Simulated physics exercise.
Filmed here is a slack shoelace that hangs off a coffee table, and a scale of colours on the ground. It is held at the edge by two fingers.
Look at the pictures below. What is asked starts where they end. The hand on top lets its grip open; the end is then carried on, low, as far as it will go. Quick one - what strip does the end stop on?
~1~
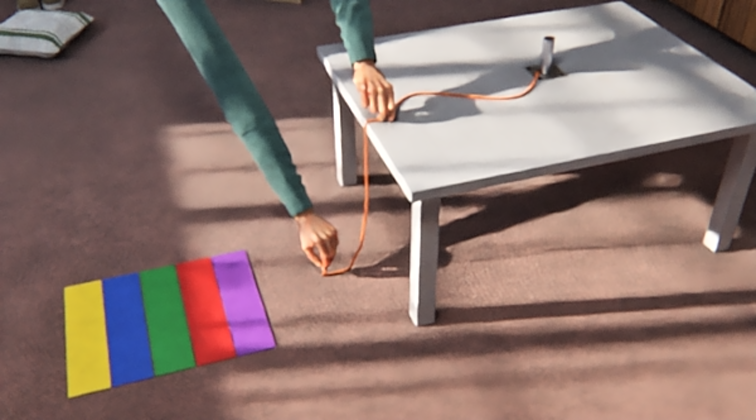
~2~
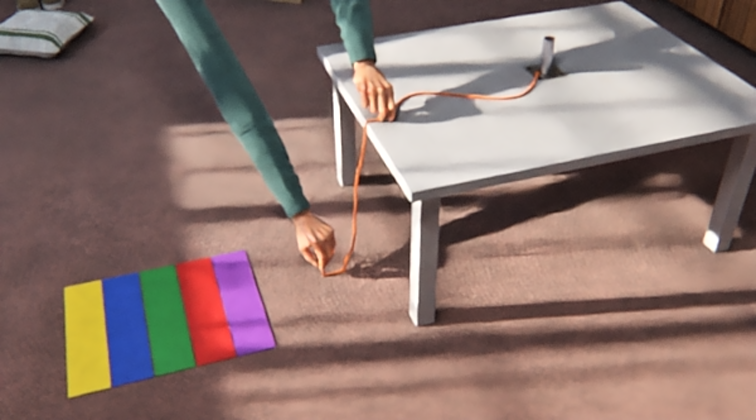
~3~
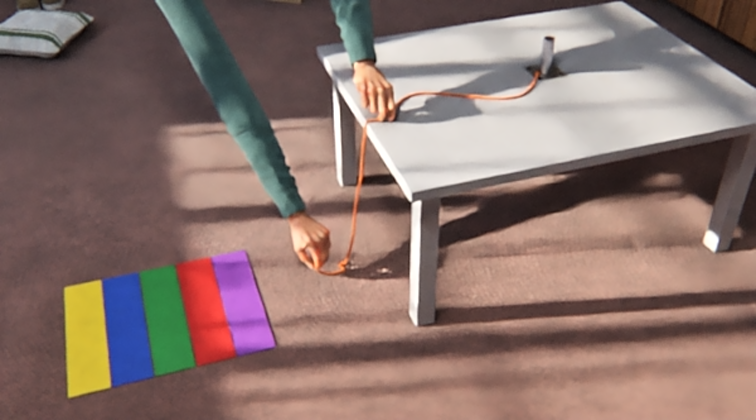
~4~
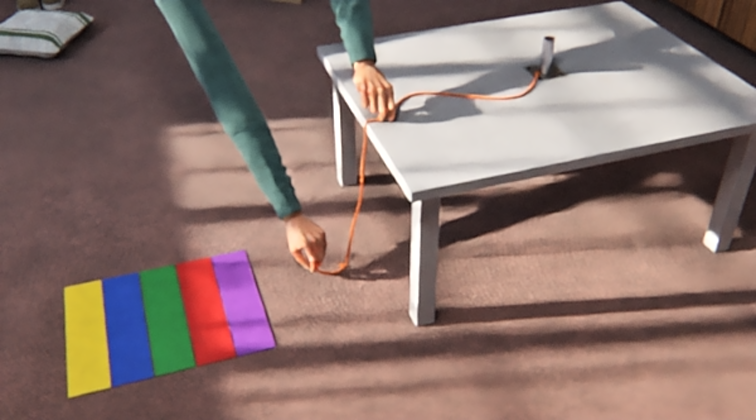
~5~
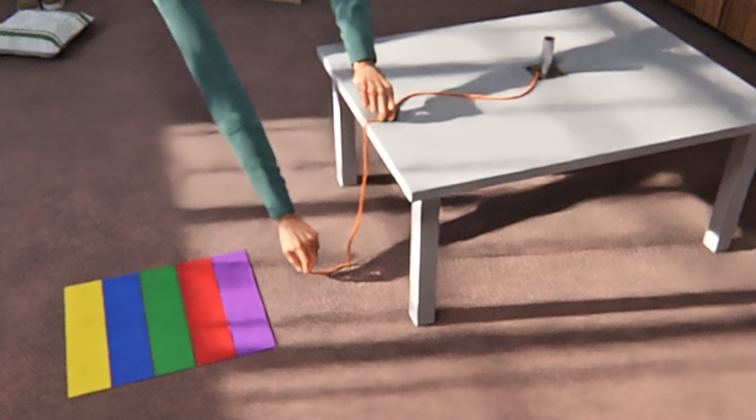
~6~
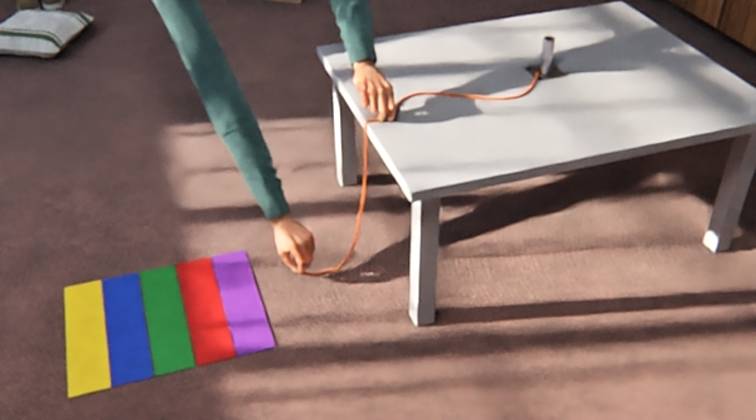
The green strip.
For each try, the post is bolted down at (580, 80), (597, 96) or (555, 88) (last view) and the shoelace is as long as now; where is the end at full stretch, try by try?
The places are (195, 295), (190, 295) and (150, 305).
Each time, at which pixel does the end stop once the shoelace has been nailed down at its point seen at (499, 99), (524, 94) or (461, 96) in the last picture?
Try by try, around (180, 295), (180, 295) and (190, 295).
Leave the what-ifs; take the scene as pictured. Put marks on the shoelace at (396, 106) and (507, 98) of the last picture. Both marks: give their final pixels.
Around (370, 117), then around (481, 89).
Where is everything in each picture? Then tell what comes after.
End (322, 265); purple (251, 332); red (212, 341); green (172, 351); blue (131, 361); yellow (88, 371), in the first picture.
End (320, 266); shoelace through (532, 87) (468, 96) (402, 100) (365, 135) (356, 197) (349, 256), in the second picture.
End (315, 267), in the third picture.
End (311, 268); shoelace through (532, 87) (468, 96) (402, 100) (366, 135) (361, 197) (348, 257), in the fourth picture.
End (303, 269), in the fifth picture.
End (299, 270); shoelace through (532, 87) (468, 96) (402, 100) (366, 135) (363, 197) (349, 256), in the sixth picture.
Early on, end near (233, 285); over purple.
Midway, end near (188, 295); over red.
At the end of the slack, end near (162, 300); over green. It gets as far as the green strip.
